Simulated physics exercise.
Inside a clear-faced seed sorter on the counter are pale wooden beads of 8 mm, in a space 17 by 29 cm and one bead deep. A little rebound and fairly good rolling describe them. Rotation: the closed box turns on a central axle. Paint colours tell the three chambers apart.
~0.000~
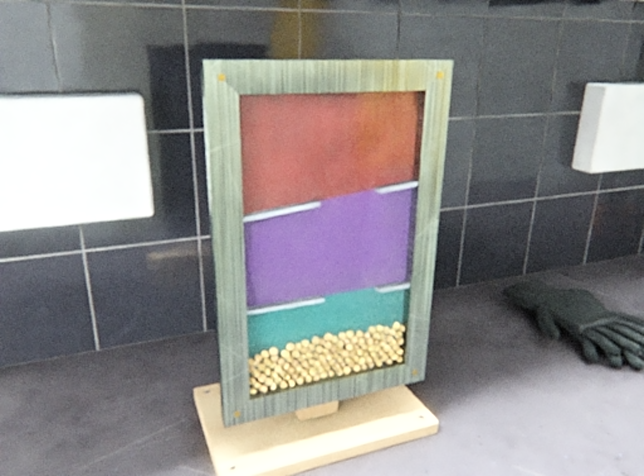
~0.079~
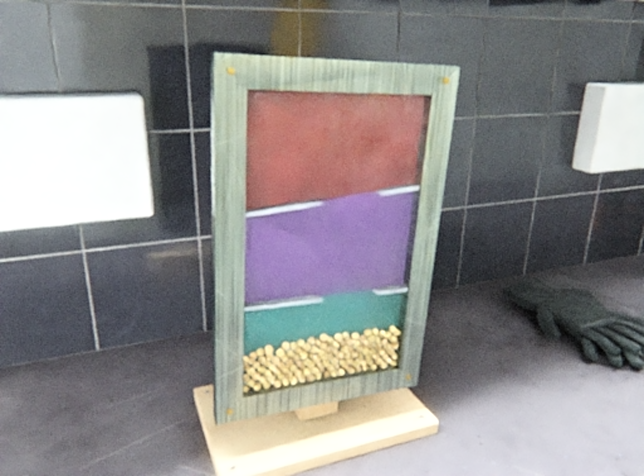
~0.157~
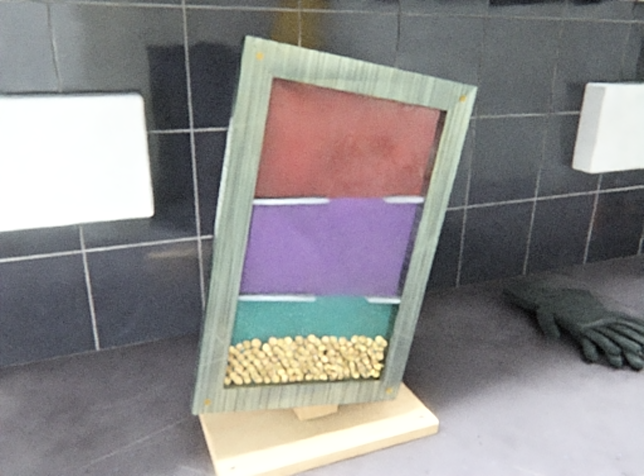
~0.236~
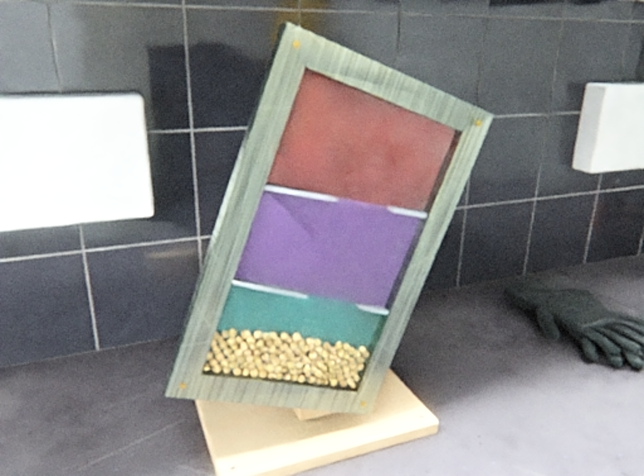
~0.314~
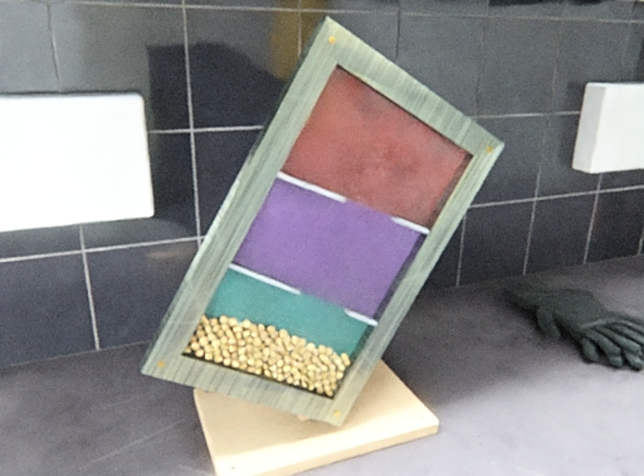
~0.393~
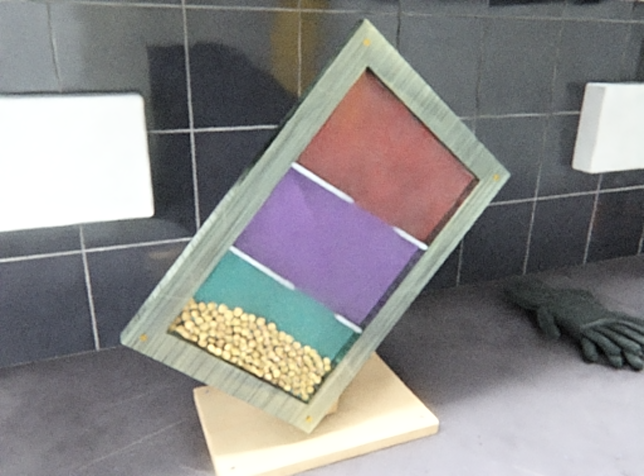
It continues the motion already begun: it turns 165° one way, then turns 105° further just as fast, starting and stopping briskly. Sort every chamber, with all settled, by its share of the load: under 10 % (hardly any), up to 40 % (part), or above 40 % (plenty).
Red chamber: Above 40 %; purple chamber: Up to 40 %; turquoise chamber: Under 10 %.
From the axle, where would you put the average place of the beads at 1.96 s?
Offset: Approx. 5 cm left, 7 cm below.
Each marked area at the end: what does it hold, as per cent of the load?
Red chamber 75, purple chamber 20, turquoise chamber 0.
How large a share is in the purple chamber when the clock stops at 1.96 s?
Reading: Around 25 per cent of the load.
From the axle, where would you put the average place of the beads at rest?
About 8 cm left and 6 cm below.
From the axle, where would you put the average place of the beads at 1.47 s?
The middle sits around 4 cm left of it and 2 cm below it.
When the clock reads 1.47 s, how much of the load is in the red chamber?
30 per cent.
After 1.47 s, it stands 165° clockwise; the beads' middle is 4 cm left of and 2 cm below the centre; red 30 %, purple 30 %, turquoise 40 %.
After 1.96 s, it has come round 217° clockwise; the beads' middle is 5 cm left of and 7 cm below the centre; red 70 %, purple 25 %, turquoise 5 %.
After 2.46 s, it has come round 270° clockwise; the beads' middle is 9 cm left of and 5 cm below the centre; red 75 %, purple 20 %.
Settled by 3.2 s, it has come round 270° clockwise; red 75 %, purple 20 %, turquoise 0 %.
